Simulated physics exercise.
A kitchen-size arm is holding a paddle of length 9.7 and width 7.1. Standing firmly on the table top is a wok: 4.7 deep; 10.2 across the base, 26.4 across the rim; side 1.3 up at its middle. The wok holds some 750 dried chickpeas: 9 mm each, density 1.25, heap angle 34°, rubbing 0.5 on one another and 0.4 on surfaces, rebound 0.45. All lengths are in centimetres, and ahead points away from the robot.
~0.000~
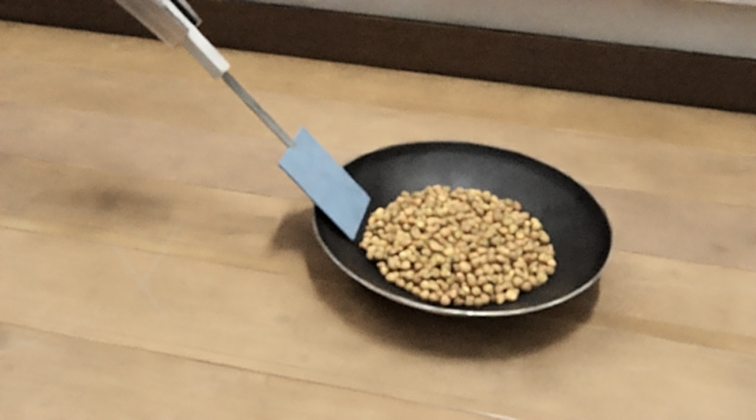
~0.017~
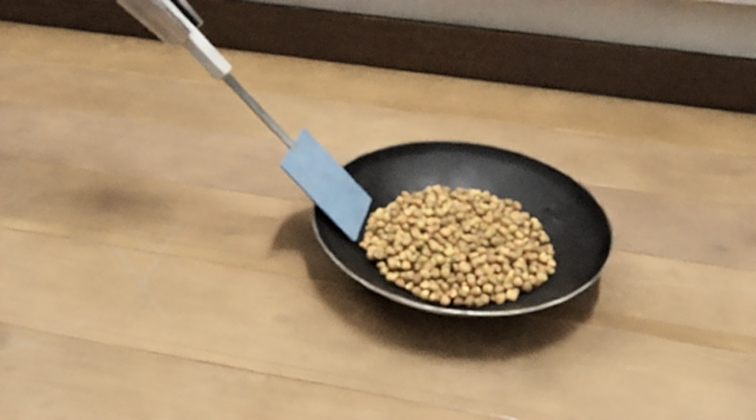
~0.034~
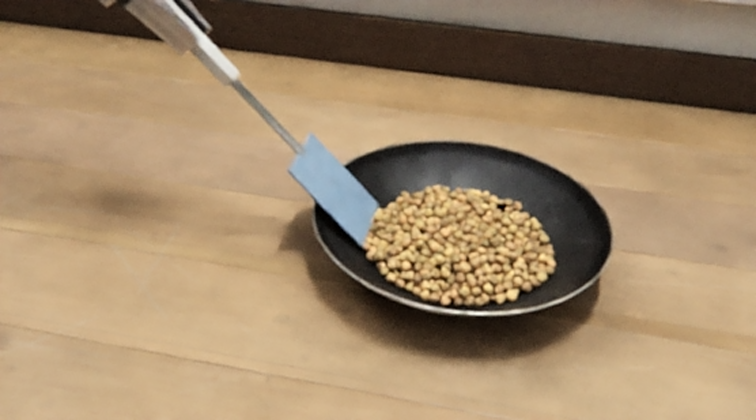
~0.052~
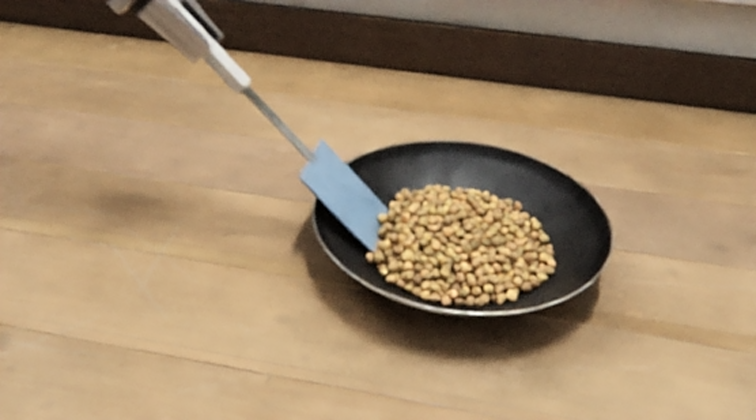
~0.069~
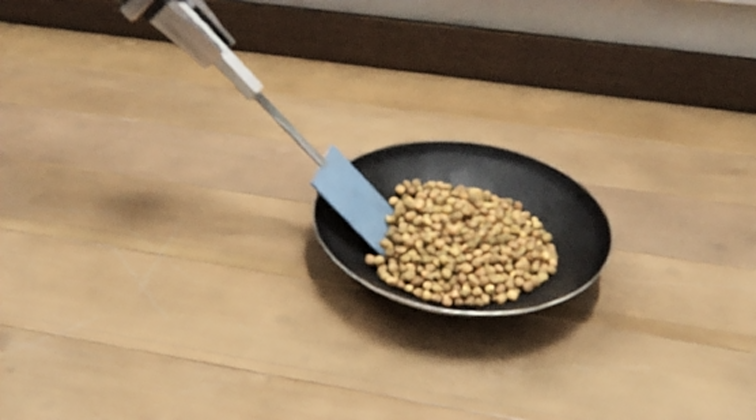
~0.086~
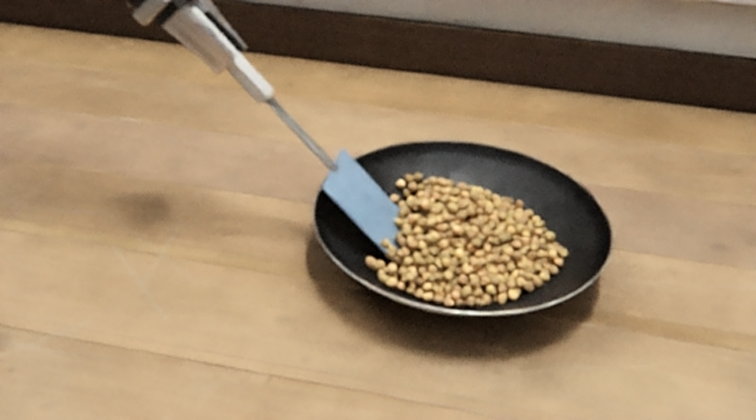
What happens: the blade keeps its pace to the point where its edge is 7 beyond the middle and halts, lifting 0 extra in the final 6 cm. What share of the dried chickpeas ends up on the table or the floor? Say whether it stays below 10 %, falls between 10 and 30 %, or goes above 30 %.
It stays below 10 %.
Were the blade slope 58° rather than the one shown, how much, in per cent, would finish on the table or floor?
I'd put it at about 5 per cent.
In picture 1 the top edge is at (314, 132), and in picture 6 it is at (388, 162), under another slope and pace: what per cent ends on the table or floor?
Around 20 per cent finishes there.
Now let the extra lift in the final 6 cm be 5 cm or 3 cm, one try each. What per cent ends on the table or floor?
Near 5 and 0 percent respectively.
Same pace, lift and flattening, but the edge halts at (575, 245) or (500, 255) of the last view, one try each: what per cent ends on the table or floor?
25 % and 0 %.
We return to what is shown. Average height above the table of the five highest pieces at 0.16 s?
Roughly 4 cm above the table.
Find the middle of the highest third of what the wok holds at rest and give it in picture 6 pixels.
It is centred around (561, 238).
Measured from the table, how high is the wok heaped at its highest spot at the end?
6.0 cm.
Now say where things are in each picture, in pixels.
The first frame shows paddle top edge at (291, 144), sloping 46°; upper third of the load around (460, 235), from x 365 to 550, top at y 190; 751 in the wok.
The second frame shows paddle top edge at (292, 146), sloping 46°; upper third of the load around (460, 235), from x 365 to 550, top at y 190.
The third frame shows paddle top edge at (300, 151), sloping 46°; upper third of the load around (460, 235), from x 365 to 550, top at y 190.
The fourth frame shows paddle top edge at (311, 158), sloping 46°; upper third of the load around (458, 236), from x 370 to 550, top at y 190.
The fifth frame shows paddle top edge at (322, 163), sloping 46°; upper third of the load around (459, 235), from x 370 to 555, top at y 185.
The sixth frame shows paddle top edge at (333, 167), sloping 46°; upper third of the load around (464, 234), from x 370 to 565, top at y 175; 751 in the wok.
After 0.16 s, sloping 46°, highest piece 4 above the table; 751 in the wok.
After 0.23 s, sloping 46°, highest piece 5 above the table; 751 in the wok.
After 0.47 s, sloping 46°, highest piece 6 above the table; 713 in the wok, 38 on the table or floor.
After 1.52 s, sloping 46°, highest piece 5 above the table; 712 in the wok, 39 on the table or floor.
At rest, 712 in the wok, 39 on the table or floor. That is 5 % on the table or floor.
